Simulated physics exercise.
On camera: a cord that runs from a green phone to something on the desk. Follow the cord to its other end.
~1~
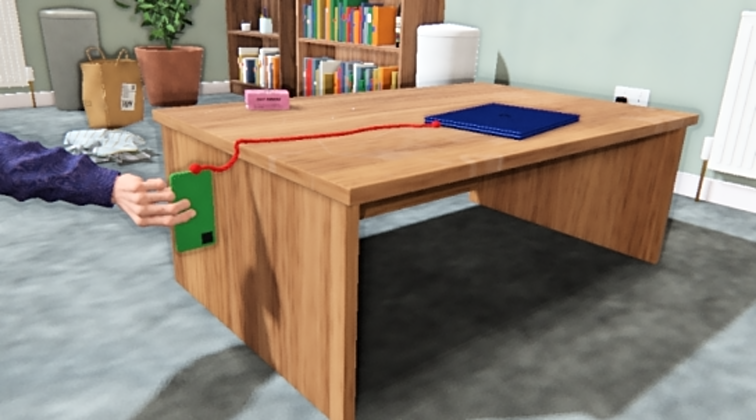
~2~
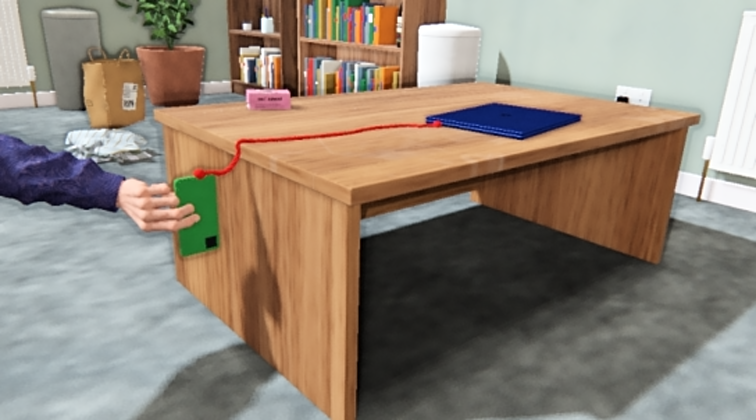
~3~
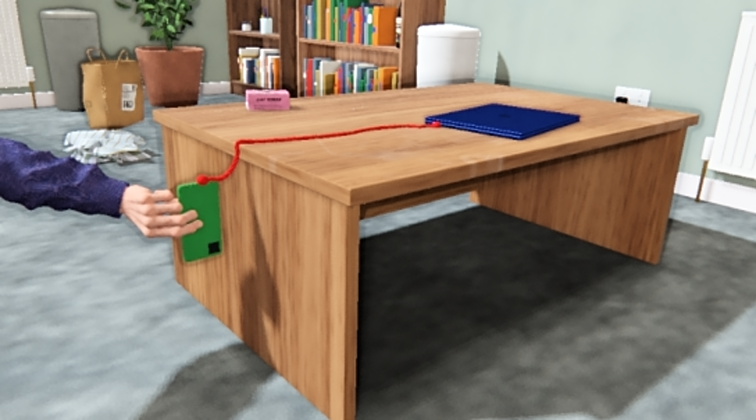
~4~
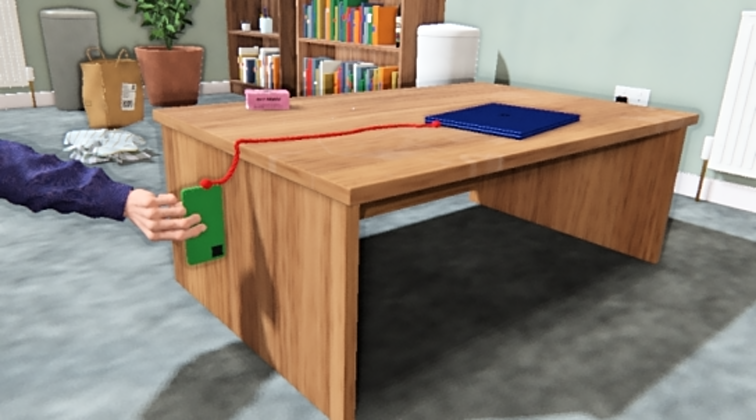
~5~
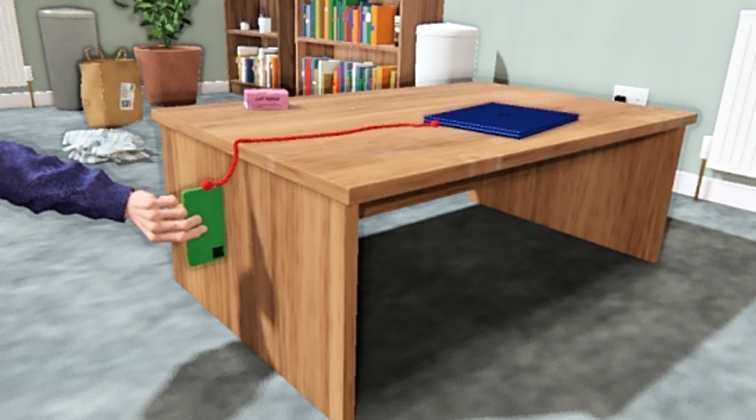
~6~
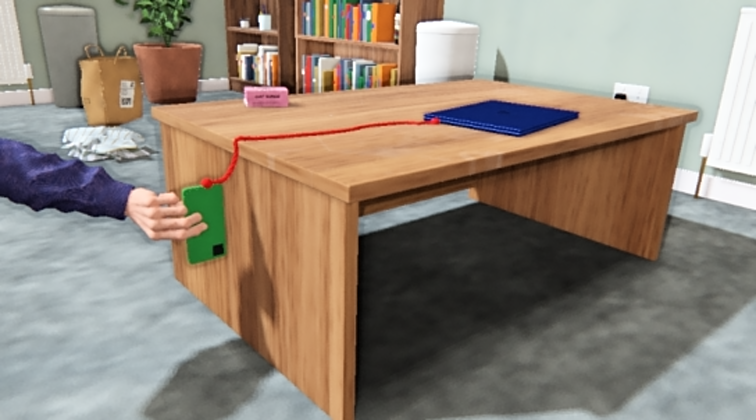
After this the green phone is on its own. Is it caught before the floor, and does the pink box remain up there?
As it turns out, the green phone swings from the edge, the pink box stays on top.
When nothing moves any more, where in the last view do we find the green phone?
Around (216, 257).
Then, 0.86 s on from there, phone off the ground near (217, 251); laptop in place; box in place.
Then, 1.84 s on from there, phone off the ground near (210, 259); laptop in place; box in place.
In the end, phone off the ground near (216, 257); laptop in place; box in place. The green phone hangs in the air and the pink box remains where it stands.
